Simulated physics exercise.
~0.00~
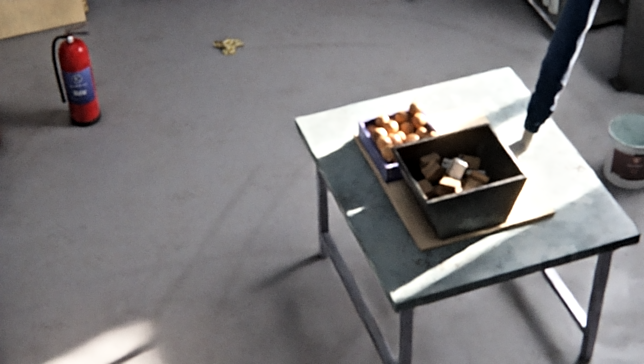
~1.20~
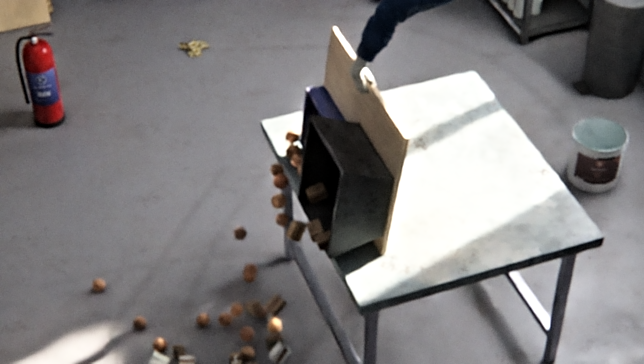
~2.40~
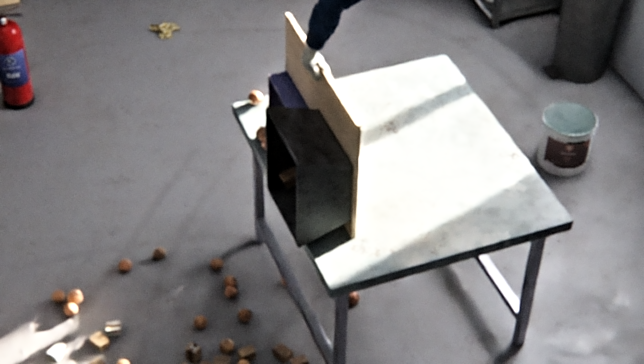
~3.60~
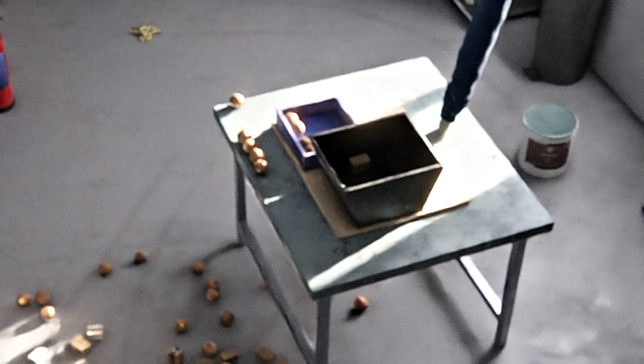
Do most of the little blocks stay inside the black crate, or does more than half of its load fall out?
More than half of the load falls out of the black crate. When the board is flat again, the crate is nearly empty.
